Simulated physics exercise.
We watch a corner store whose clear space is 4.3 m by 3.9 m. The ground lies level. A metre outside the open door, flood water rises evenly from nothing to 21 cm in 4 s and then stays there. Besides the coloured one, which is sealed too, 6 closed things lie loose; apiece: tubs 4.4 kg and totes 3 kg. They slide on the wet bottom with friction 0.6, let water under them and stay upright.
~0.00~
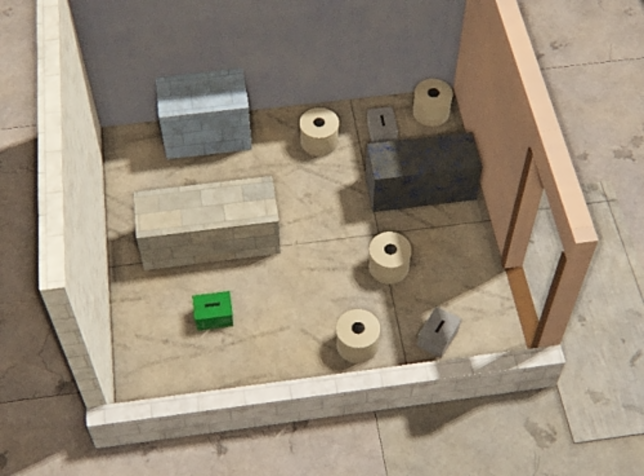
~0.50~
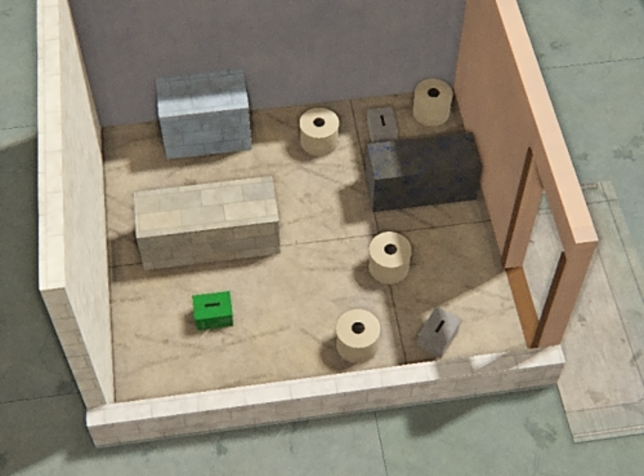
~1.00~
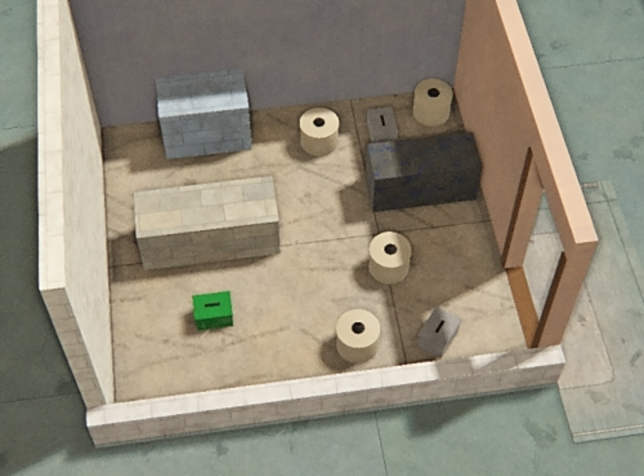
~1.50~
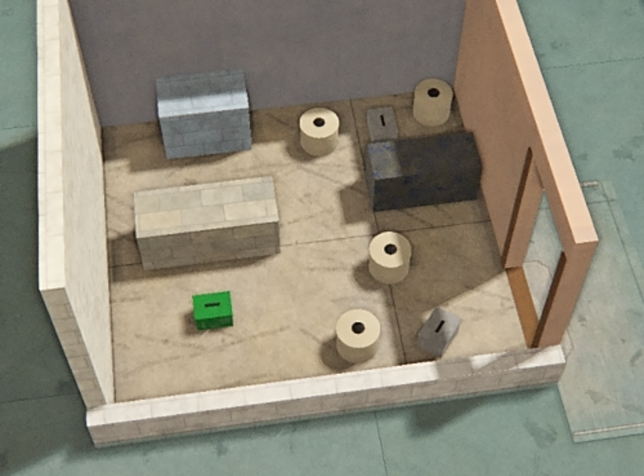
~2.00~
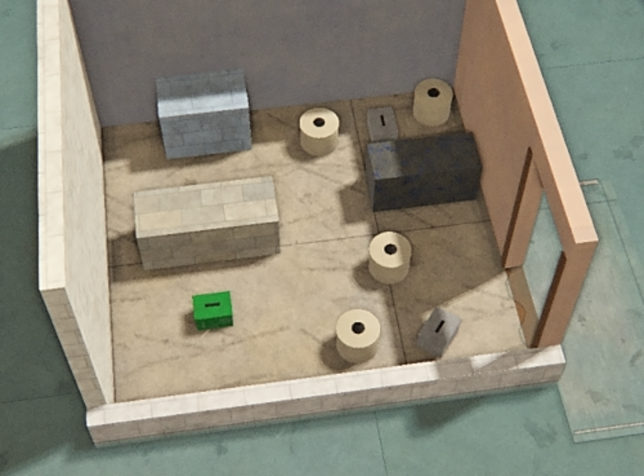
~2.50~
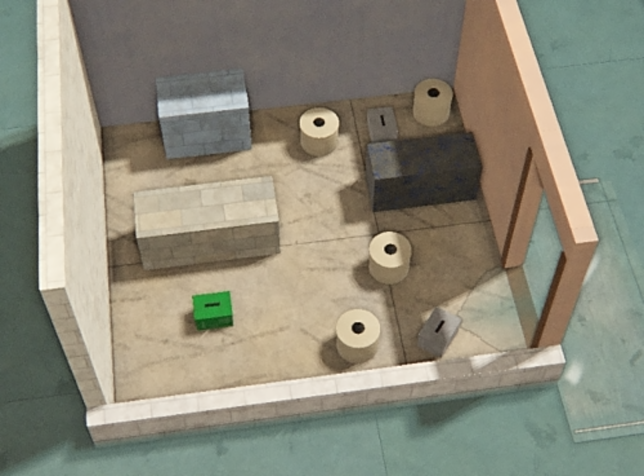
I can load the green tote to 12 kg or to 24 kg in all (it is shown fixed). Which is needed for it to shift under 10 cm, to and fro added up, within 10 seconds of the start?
I expect that only the higher weight holds it.
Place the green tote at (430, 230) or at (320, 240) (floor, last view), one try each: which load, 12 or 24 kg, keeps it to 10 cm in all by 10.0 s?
In turn: The smaller is enough; the smaller is enough.
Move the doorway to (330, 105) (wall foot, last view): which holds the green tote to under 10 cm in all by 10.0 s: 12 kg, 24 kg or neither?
In that case the smaller load will do.
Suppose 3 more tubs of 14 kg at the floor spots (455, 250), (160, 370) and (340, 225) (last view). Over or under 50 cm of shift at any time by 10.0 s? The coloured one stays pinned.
In turn: Less, over, short of it.
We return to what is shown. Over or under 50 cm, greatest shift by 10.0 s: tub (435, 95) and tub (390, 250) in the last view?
In turn: Short of it, past it.
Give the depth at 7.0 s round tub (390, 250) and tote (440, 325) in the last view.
Roughly 3 and 15 cm.
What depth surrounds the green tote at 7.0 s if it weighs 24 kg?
About 5 cm.
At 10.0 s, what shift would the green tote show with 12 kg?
About 20 cm.
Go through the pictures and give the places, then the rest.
The green tote at (212, 305) rests on the ground; water covers 0.0 m2; 0 of 7 have shifted, in the first picture.
The green tote at (212, 305), on the bottom; water covers 0.0 m2; 0 of 7 have shifted, in the second picture.
The green tote at (212, 305) rests on the ground; 0.0 m2 under water; 0 of 7 have shifted, in the third picture.
The green tote at (212, 305) rests on the ground; water covers 0.0 m2; 0 of 7 have shifted, in the fourth picture.
The green tote at (212, 305) rests on the ground; water covers 0.0 m2; 0 of 7 have shifted, in the fifth picture.
The green tote at (212, 305), on the bottom; water covers 0.4 m2; 0 of 7 have shifted, in the sixth picture.
After 3.5 s the green tote would be 0 cm from its start with 12 kg and 0 cm from its start with 24 kg; 0 cm of water round it then.
After 4.5 s the green tote would be 0 cm from its start with 12 kg and 0 cm from its start with 24 kg; 0 cm of water round it then.
After 7.0 s the green tote would be 0 cm from its start with 12 kg and 0 cm from its start with 24 kg; 5 cm of water round it then.
After 10.0 s the green tote would be 17 cm from its start with 12 kg and 0 cm from its start with 24 kg; 13 cm of water round it then.
